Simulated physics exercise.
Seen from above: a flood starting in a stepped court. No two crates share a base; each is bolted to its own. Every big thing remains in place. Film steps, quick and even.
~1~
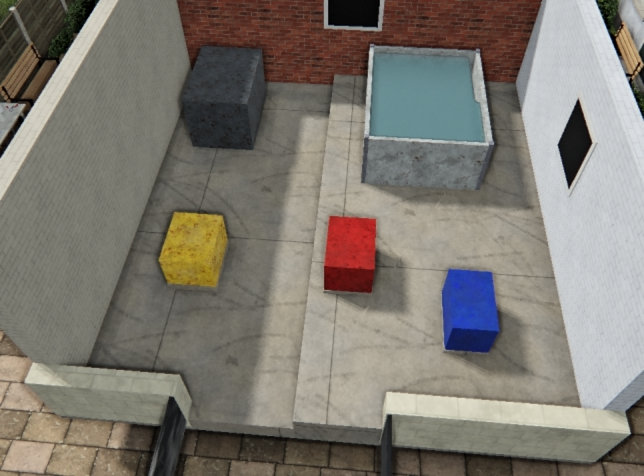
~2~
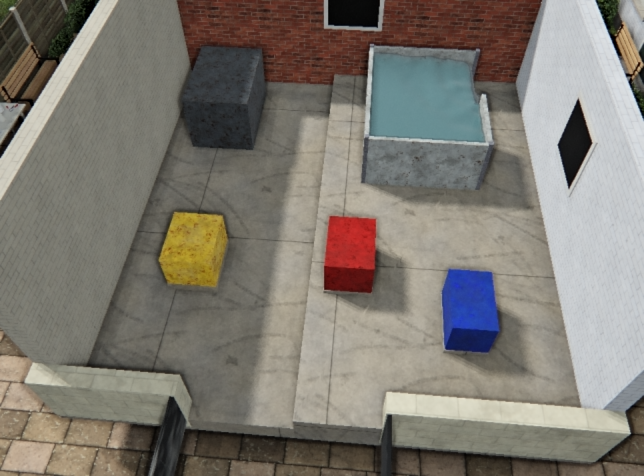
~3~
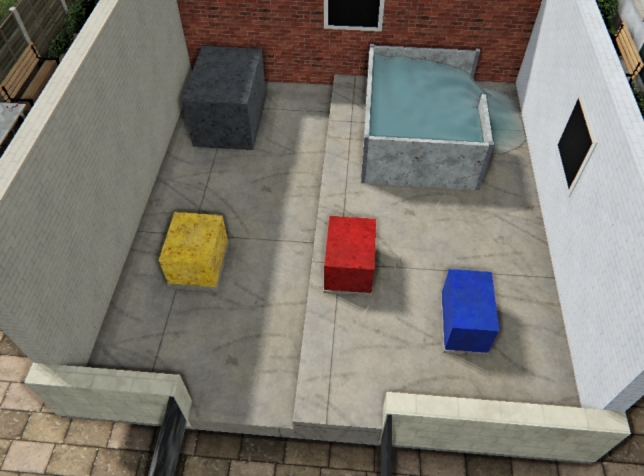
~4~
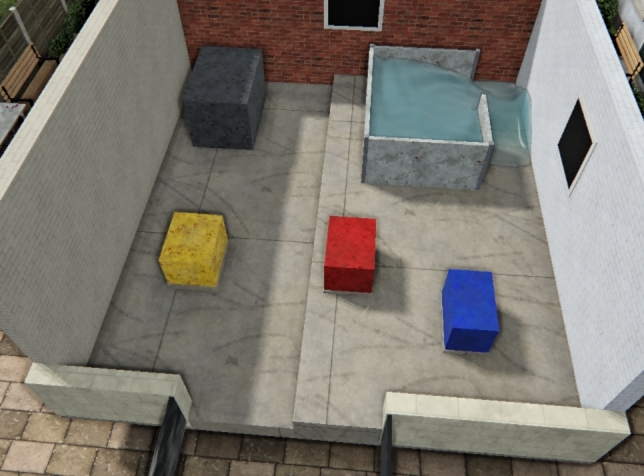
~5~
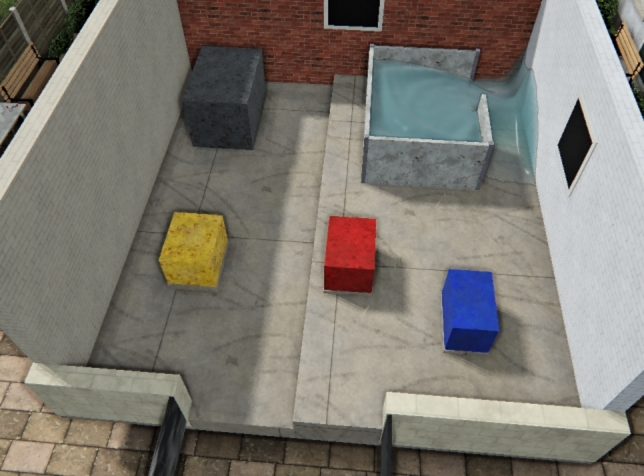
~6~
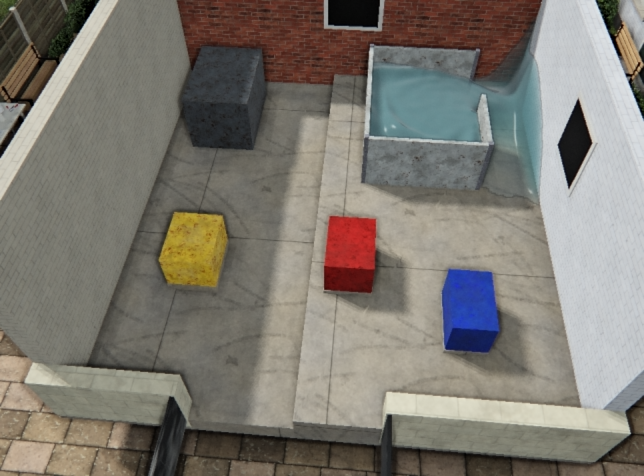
Water poured through a gap in the right side of the open tank, spread across to the white wall and crept forward along it, while the yellow, red, blue and dark grey blocks stayed still.
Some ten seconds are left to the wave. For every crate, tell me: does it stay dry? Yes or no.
Here is how it goes: The blue crate, no, it gets wet; the yellow crate, no, it gets wet; the red crate, no, it gets wet.
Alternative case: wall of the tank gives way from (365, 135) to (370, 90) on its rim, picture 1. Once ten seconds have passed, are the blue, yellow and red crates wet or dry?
One by one: The blue crate keeps dry; the yellow crate takes water; the red crate stays dry.
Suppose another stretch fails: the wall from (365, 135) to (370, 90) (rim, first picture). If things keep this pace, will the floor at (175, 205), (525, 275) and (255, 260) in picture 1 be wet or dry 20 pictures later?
Read off point by point, the answer is soaking, not soaked, soaking.
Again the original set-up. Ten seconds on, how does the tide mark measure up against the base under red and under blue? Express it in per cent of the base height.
Around 210 % and 300 %.
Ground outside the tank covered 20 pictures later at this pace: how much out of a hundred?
Near 65 in a hundred.
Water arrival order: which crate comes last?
Last of all: The yellow-painted one.
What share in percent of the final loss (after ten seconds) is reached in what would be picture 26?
My figure is about 0 in a hundred.
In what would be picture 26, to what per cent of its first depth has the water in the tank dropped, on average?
I make it 38 per cent.
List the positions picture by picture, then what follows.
Still water in the open tank at (426, 95), in the first picture.
Water pours out at (470, 105) and has run to a hidden place, in the second picture.
The front is at (518, 141), out from the gap at (470, 106), in the third picture.
The front is at (529, 160), out from the gap at (470, 107), in the fourth picture.
Water pours out at (470, 107) and has run to (533, 181), in the fifth picture.
Water pours out at (470, 106) and has run to (537, 201), in the sixth picture.
A moment on, water covers 20 % of the floor; the blue crate water round its plinth, the yellow crate not reached, the red crate not reached.
Next, water covers 35 % of the floor; the blue crate water round its plinth, the yellow crate not reached, the red crate water round its plinth.
Then, water covers 65 % of the floor; the blue crate water round its plinth, the yellow crate water round its plinth, the red crate water round its plinth.
Later, water covers 90 % of the floor; the blue crate water round its plinth, the yellow crate water round its plinth, the red crate water round its plinth.
In the end, water covers 95 % of the floor; the blue crate was topped, the yellow crate was topped, the red crate was topped.
